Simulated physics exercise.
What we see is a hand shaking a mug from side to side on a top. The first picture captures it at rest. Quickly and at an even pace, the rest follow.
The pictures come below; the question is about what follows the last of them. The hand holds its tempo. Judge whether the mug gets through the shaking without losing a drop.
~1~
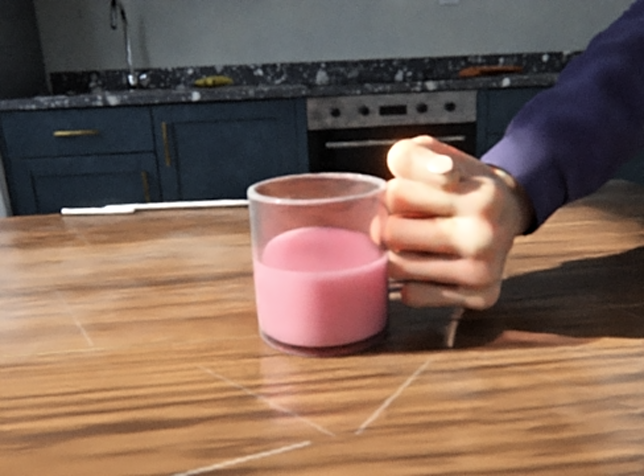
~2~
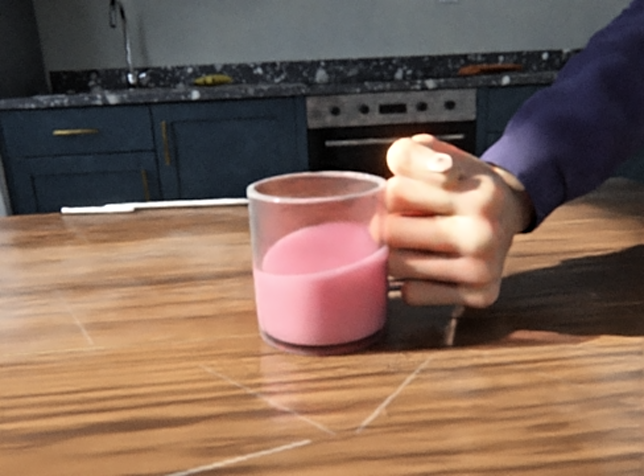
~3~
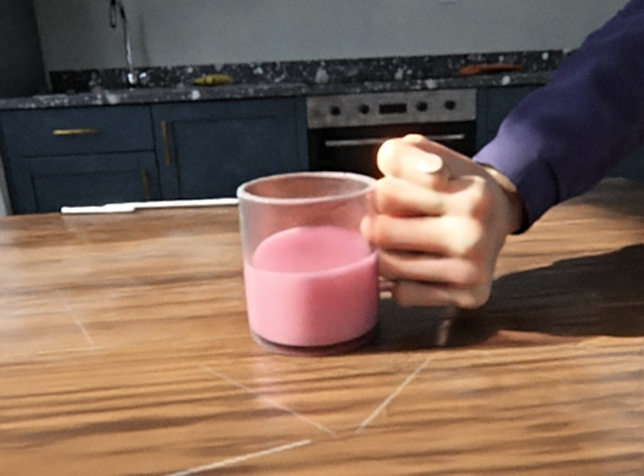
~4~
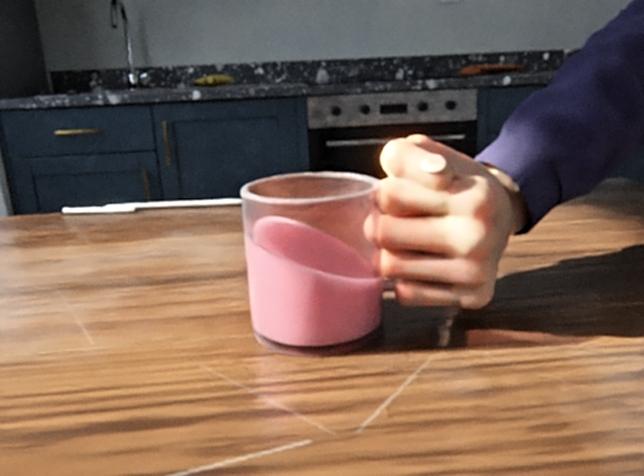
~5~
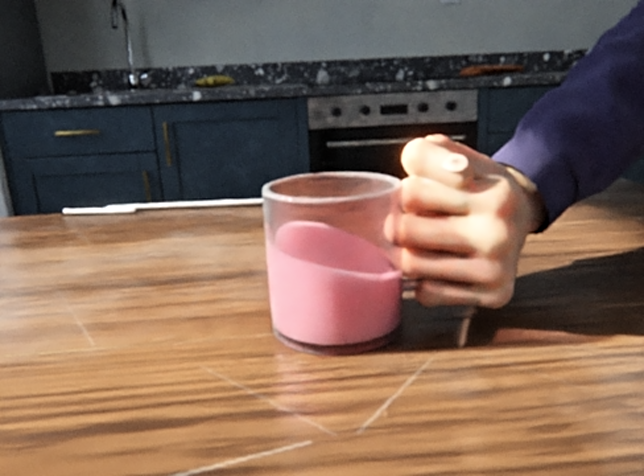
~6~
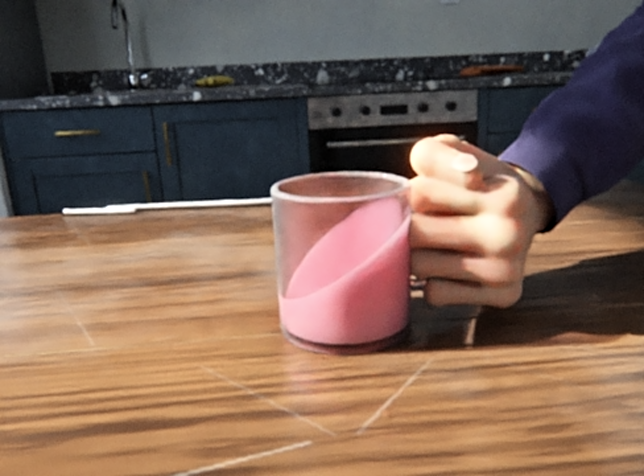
Verdict: It loses some.
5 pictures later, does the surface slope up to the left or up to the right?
To the right edge.
A moment on, the highest wave so far goes over the rim.
When it is over, the highest wave so far goes over the rim; some is on the top.
